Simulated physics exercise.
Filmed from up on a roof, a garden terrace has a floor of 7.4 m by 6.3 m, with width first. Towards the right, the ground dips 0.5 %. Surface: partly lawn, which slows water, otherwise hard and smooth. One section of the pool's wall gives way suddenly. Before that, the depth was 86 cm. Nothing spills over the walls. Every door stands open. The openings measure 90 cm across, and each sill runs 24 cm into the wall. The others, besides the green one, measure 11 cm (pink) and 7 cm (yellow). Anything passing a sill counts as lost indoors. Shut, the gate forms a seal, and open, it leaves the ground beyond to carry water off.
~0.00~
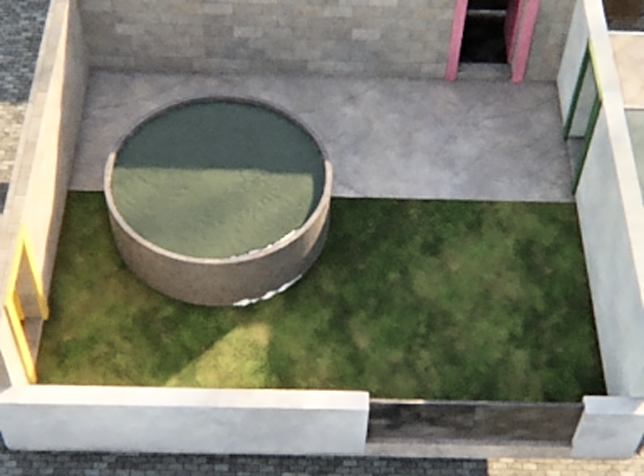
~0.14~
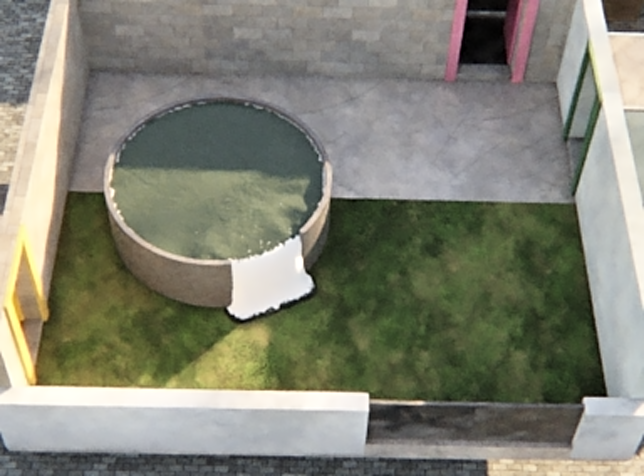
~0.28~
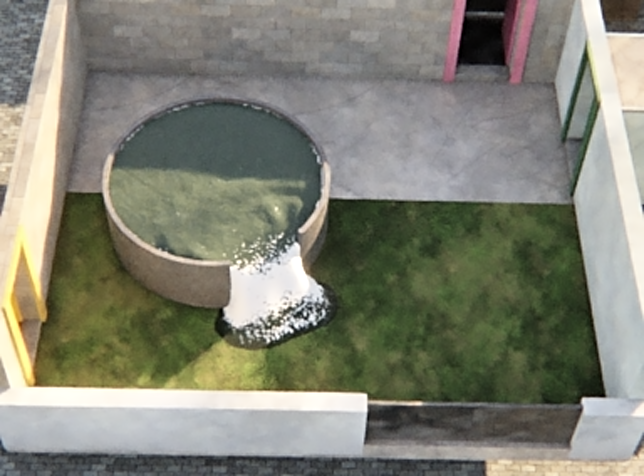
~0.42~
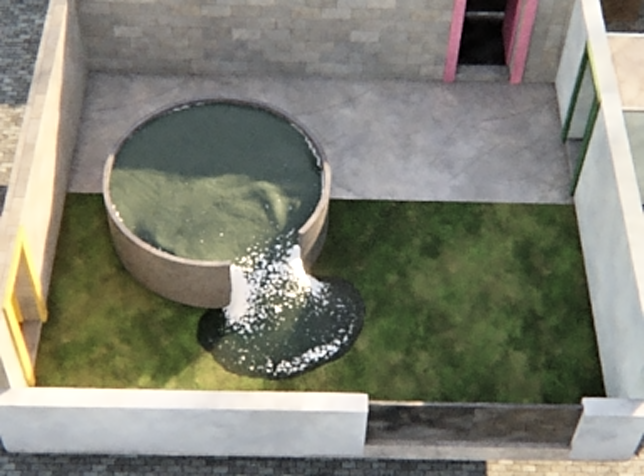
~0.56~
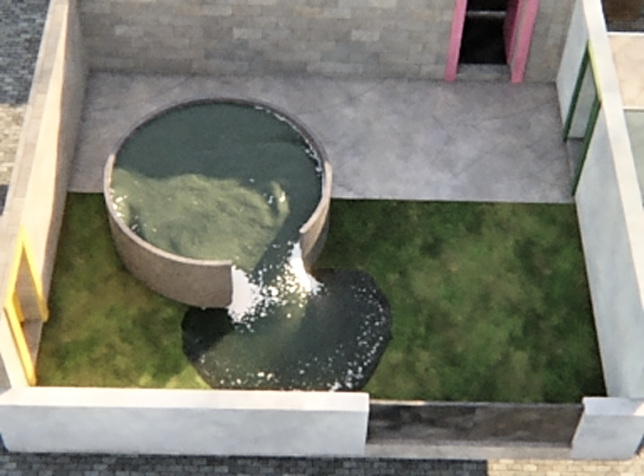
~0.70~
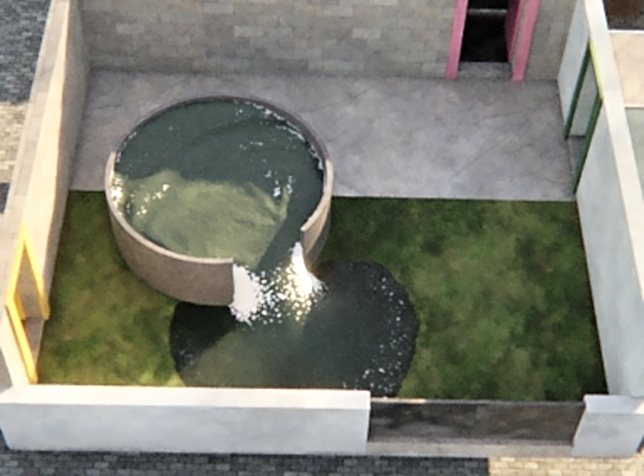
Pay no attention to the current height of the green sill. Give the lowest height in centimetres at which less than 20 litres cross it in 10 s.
About 6 cm.
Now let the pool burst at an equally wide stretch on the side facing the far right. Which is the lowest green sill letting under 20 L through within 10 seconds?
Some 28 cm.
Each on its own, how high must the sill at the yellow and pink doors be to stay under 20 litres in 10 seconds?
About 12.0 cm at yellow and 14.5 cm at pink.
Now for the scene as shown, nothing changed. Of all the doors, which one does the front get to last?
Answer: Pink.
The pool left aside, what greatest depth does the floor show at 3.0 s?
Max depth: Around 42 cm.
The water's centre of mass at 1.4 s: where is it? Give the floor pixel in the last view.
Centre estimate: (245, 249) px, approximately.
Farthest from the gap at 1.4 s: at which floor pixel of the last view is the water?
At about (515, 428).
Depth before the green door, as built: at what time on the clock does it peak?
Some 10.0 s, more or less.
After 1.4 s water covers 25 % of the floor, deepest (50 cm) near (277, 295); it has not reached the green door.
After 3.0 s water covers 45 % of the floor, deepest (42 cm) near (615, 430); it has not reached the green door.
After 10.0 s water covers 100 % of the floor, deepest (18 cm) near (81, 126); 11 cm at the green door, 0 litres in over its 13 cm sill.
At the green door as built, the water arrived by 3.8 s and peaked near 11 cm at 10.0 s.
With a sill of 4.5 cm, 35 litres would have come in within the 10 s; with 6.5 cm, 14 litres. So under 20 litres takes about 6 cm.
